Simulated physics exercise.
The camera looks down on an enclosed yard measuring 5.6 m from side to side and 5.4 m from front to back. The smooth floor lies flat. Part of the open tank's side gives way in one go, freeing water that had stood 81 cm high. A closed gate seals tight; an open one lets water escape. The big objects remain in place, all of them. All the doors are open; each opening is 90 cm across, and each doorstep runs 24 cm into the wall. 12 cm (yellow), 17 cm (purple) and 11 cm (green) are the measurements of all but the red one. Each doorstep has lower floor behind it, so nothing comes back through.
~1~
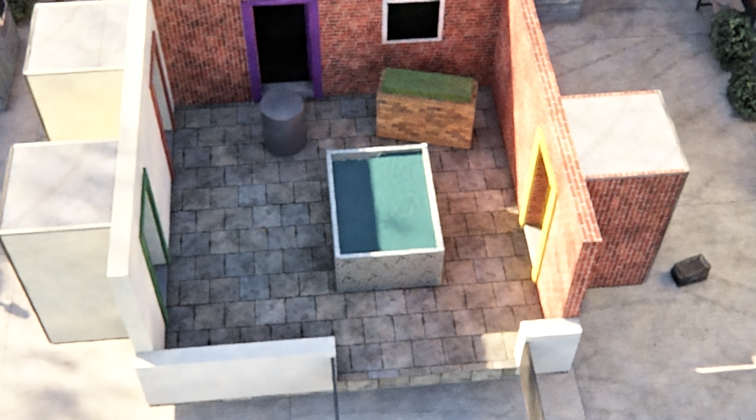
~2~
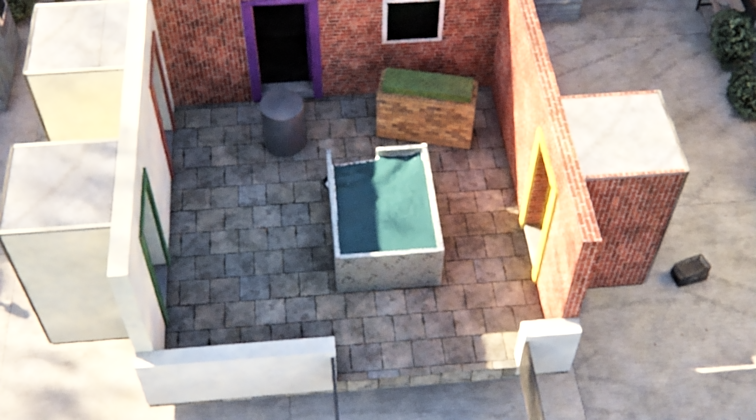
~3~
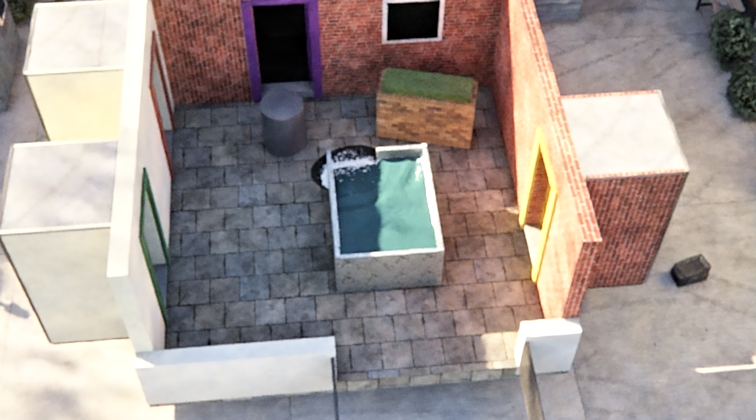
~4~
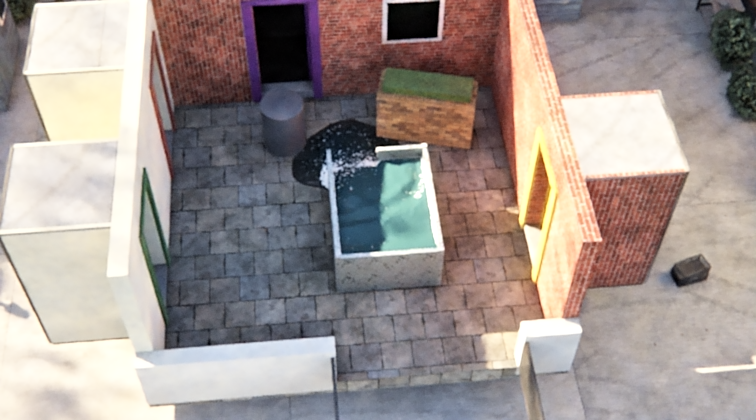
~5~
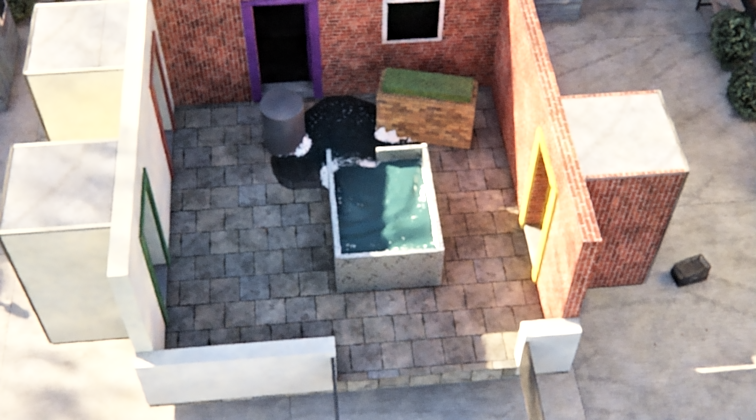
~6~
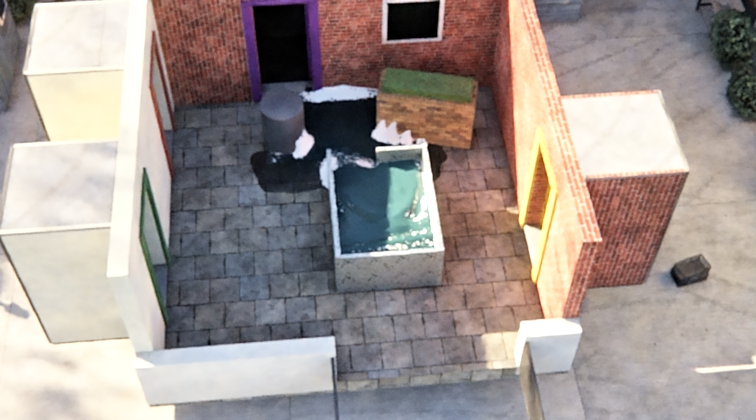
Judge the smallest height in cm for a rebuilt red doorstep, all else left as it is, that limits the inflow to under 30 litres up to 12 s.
Roughly 14 cm at the least.
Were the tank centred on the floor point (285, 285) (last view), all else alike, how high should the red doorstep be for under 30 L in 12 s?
Then about 21 centimetres at the least.
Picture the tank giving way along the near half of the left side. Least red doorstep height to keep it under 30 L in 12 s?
In that case you'd want it roughly 9.0 cm high.
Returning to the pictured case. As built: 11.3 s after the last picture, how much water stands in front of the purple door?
It works out to about 6.5 centimetres deep.
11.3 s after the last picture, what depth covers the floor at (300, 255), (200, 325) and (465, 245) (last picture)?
Taking the spots in order: About 4, 7 and 6 centimetres.
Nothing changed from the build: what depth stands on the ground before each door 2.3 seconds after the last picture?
At the yellow door the depth is 3 cm, at red 18 cm, at purple 21 cm and at green 2 cm.
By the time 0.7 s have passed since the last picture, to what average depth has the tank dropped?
Around 54 centimetres.
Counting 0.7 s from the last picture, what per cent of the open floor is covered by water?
Close to 25 per cent is wet.
Then, 0.7 s after the last picture water covers 25 % of the floor, deepest (46 cm) near (320, 103); it has not reached the red door.
Then, 2.3 s after the last picture water covers 45 % of the floor, deepest (27 cm) near (363, 123); 18 cm at the red door, 45 litres in over its 6 cm doorstep.
Then, 11.3 s after the last picture water covers 95 % of the floor, deepest (9 cm) near (515, 240); 7 cm at the red door, 222 litres in over its 6 cm doorstep.
At the red door as built, the water peaked near 18 cm, 2.1 s after the last picture.
Run again over the same 12 s with other heights there, 44 litres in over 13 cm, 18 litres over 15.5 cm. The limit of 30 litres is kept from about 14 cm up.
